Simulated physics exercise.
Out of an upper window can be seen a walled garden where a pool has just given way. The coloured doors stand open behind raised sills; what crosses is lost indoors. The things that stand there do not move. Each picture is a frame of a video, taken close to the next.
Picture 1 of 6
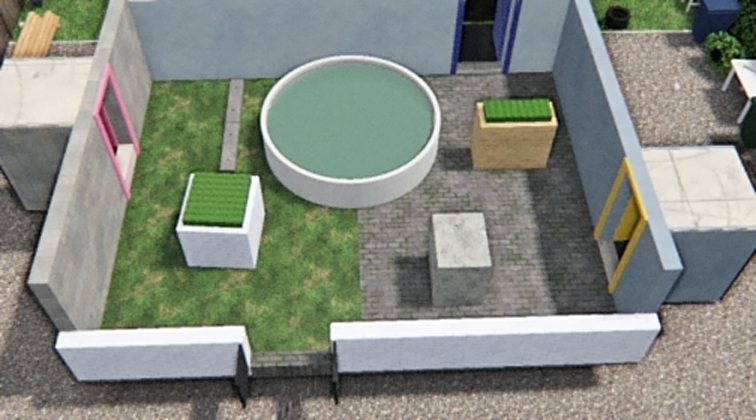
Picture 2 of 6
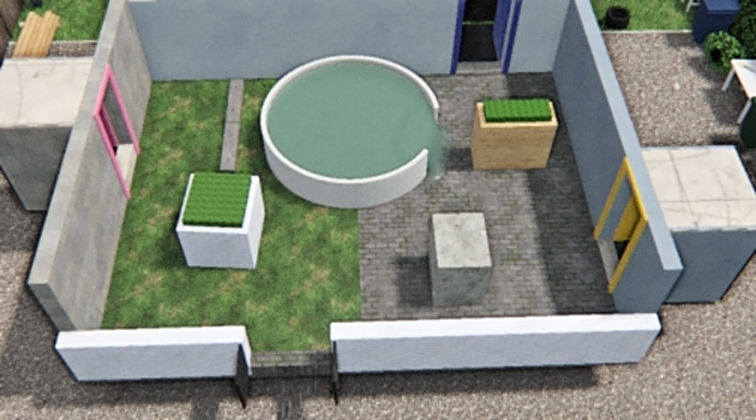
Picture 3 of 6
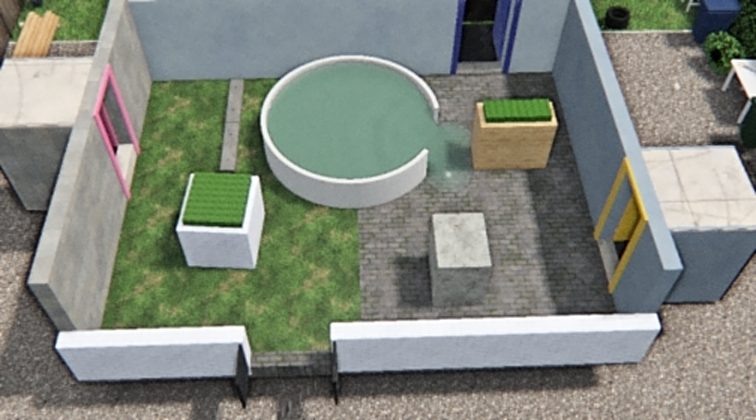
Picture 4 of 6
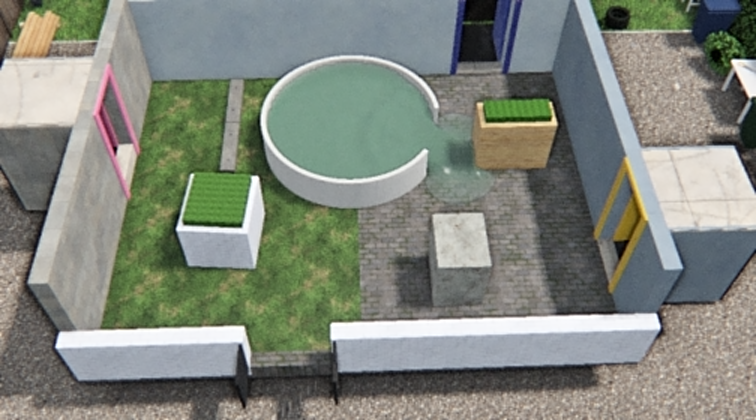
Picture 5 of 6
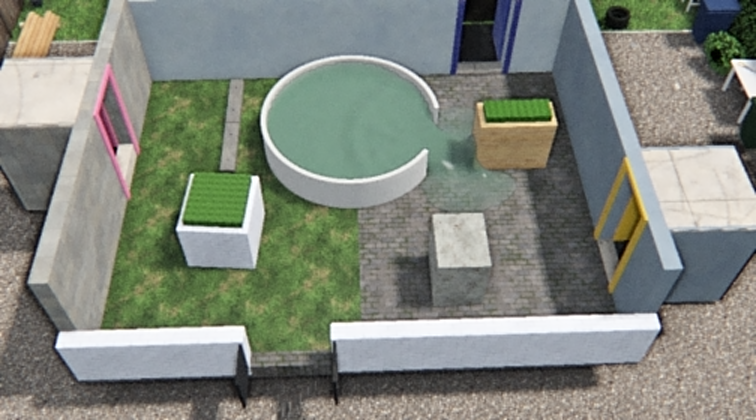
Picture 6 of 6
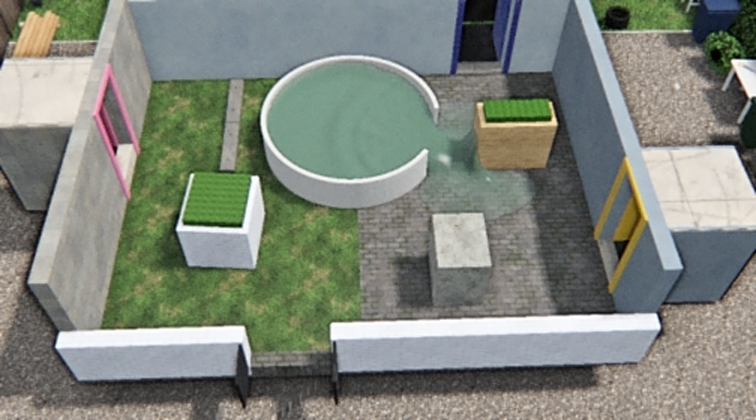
In a walled garden with grass and grey paving, a round white pool stands full of still water until a gap opens in its right side, and water pours out, spreading thinly across the paving beside a grass-topped wooden box.
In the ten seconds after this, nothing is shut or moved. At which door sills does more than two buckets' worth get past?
The pink door will be within bounds; the yellow door will be over the limit; the blue door will be over the limit.
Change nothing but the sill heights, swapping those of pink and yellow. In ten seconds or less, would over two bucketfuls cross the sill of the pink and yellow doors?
So here it goes: Pink doesn't reach it, while yellow doesn't reach it.
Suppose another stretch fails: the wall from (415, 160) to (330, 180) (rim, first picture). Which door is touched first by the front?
That's the one in yellow.
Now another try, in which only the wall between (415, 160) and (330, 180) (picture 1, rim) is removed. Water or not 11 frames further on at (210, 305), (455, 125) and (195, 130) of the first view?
Bone-dry, bone-dry, bone-dry.
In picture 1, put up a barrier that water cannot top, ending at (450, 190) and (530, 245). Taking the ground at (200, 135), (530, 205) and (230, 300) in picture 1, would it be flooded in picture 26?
The first spot is untouched, the second swamped, the third untouched.
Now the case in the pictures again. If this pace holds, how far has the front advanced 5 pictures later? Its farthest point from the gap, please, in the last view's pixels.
Pixel estimate: (589, 249).
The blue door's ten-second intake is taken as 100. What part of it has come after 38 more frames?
By then roughly 75 percent of the ten-second total is in.
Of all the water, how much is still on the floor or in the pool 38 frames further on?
Estimate: Some 92 %.
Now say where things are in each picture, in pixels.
In the first frame, still water in the round tank at (351, 118).
In the second frame, the front is at (440, 131), out from the gap at (433, 147).
In the third frame, water pours out at (433, 148) and has run to (454, 189).
In the fourth frame, the front is at a hidden place, out from the gap at (433, 149).
In the fifth frame, water pours out at (433, 149) and has run to a hidden place.
In the sixth frame, the front is at a hidden place, out from the gap at (433, 148).
A moment on, water covers 25 % of the floor; the pink door not reached, the yellow door not reached, the blue door not reached.
Next, water covers 40 % of the floor; the pink door not reached, the yellow door under two buckets in, the blue door under two buckets in.
Then, water covers 50 % of the floor; the pink door not reached, the yellow door over two buckets in, the blue door over two buckets in.
Later, water covers 65 % of the floor; the pink door not reached, the yellow door far over two buckets in, the blue door far over two buckets in.
In the end, water covers 80 % of the floor; the pink door not reached, the yellow door far over two buckets in, the blue door far over two buckets in.
